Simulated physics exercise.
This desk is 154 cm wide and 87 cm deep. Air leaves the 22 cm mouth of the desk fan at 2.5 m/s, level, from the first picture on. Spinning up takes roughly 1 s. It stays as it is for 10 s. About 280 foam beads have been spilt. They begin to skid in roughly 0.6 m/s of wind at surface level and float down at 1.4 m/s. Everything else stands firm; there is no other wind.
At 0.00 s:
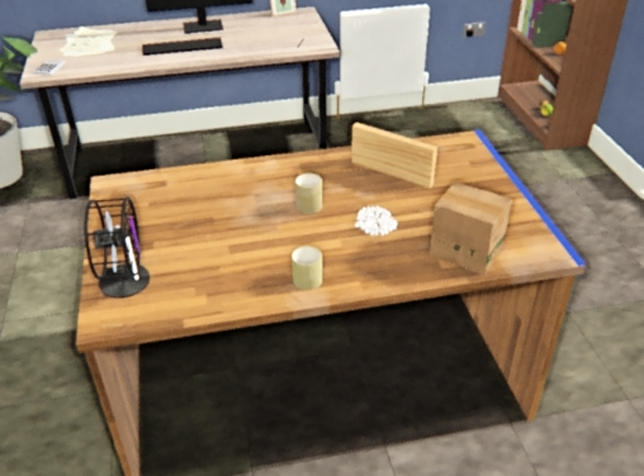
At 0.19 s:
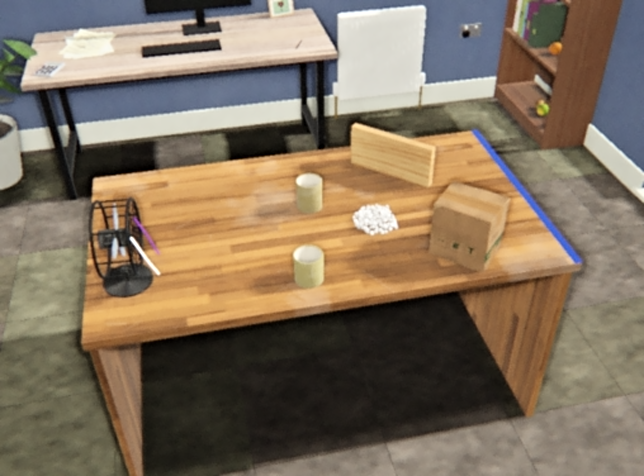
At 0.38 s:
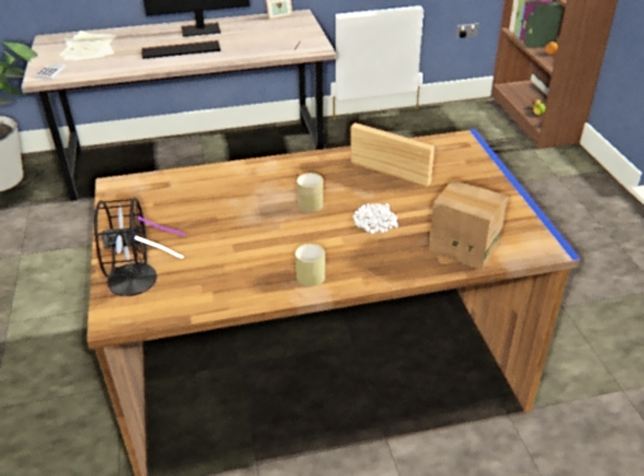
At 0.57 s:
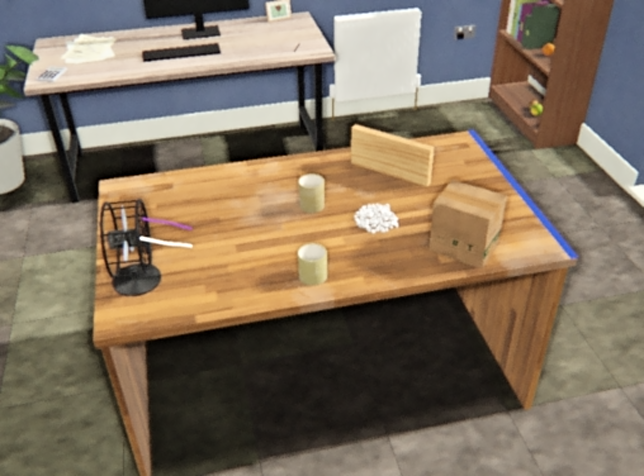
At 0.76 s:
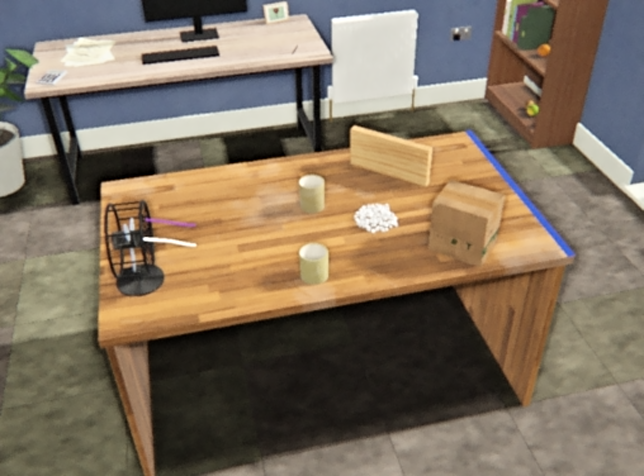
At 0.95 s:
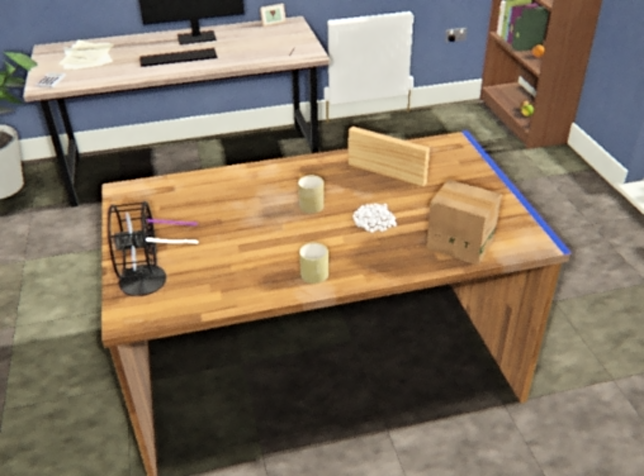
A large wooden desk stands on a grey tiled floor in a blue-walled office, seen from above, with a paler desk, a white radiator and a bookcase behind. On it are a black fan at left, two pale green mugs, white beads, a light wooden board and a brown box near the blue right edge. Purple and white streamers swing out rightward from the fan and waver, the beads stay put, and the camera drifts slightly.
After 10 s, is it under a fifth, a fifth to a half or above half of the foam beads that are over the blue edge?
Of the foam beads, between a fifth and a half end over the blue edge.
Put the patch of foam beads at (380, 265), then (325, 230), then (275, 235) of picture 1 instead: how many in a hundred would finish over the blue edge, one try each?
In turn about 10 %, 15 %, 1 %.
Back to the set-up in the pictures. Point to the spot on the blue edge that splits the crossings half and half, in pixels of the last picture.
At about (491, 160).
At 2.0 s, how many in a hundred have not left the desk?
Some 100 per cent.
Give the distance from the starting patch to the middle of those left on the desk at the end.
Roughly 25 cm.
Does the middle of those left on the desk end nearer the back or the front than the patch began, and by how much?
Towards the back, some 25 cm.
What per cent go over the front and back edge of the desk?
About 0 % front, 0 % back.
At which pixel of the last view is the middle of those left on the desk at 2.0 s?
Around (410, 185).
After 2.0 s the count stands so, 0 % are over the blue edge; the middle of those still in play is near (410, 185).
After 3.2 s the count stands so, 32 % are over the blue edge; the middle of those still in play is near (393, 179).
After 5.5 s the count stands so, 37 % are over the blue edge; the middle of those still in play is near (392, 179).
After 10.0 s, at the end, 39 % are over the blue edge; the middle of those still in play is near (392, 179).
